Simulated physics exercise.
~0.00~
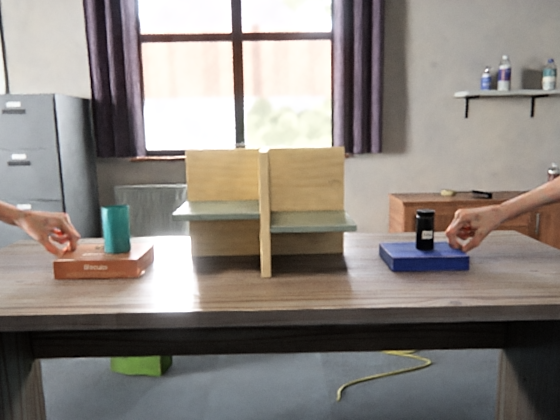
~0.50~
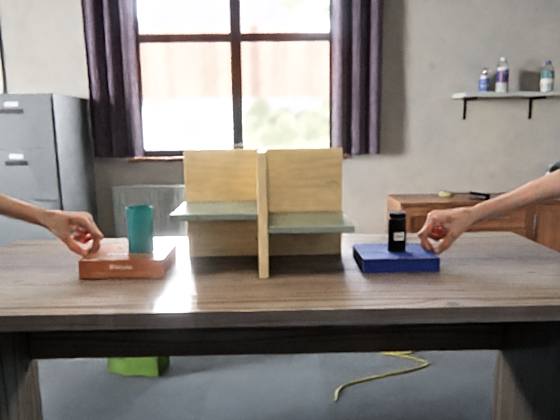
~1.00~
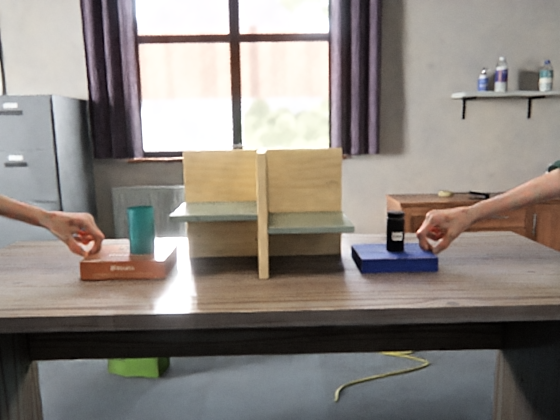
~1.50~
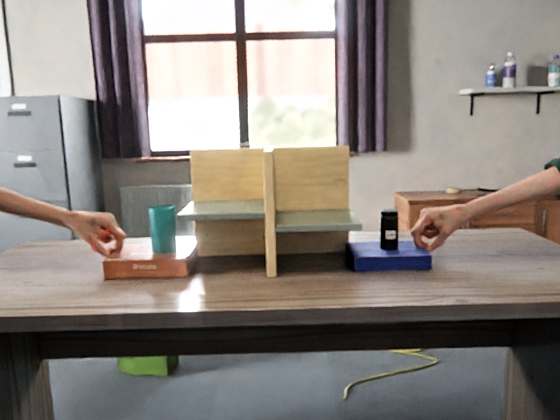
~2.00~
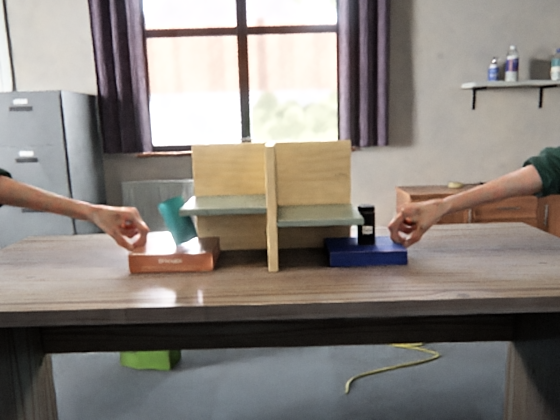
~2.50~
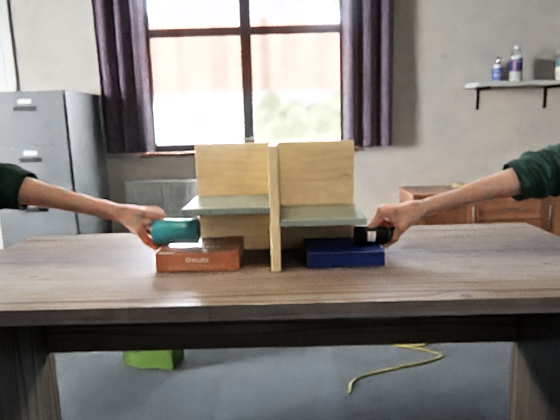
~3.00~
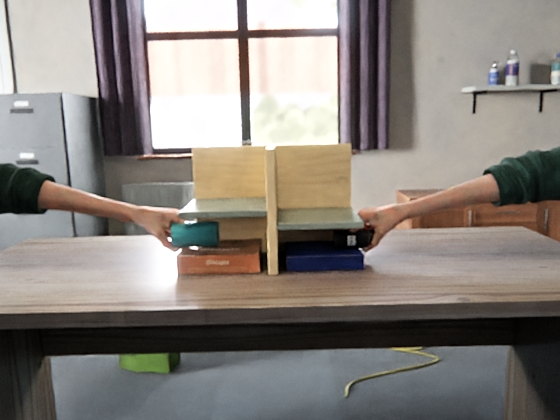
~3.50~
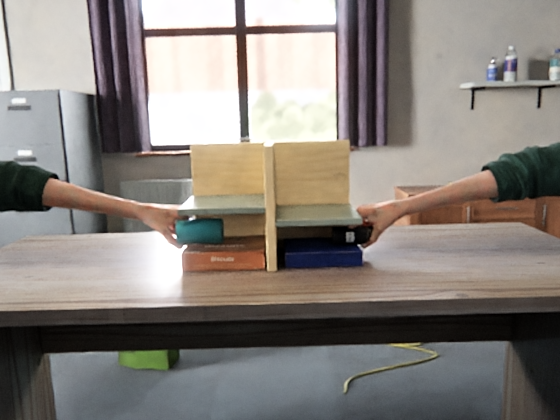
Hands sliding an orange packet and blue board under low shelves, the turquoise beaker and black shaker on top knocked onto their sides.
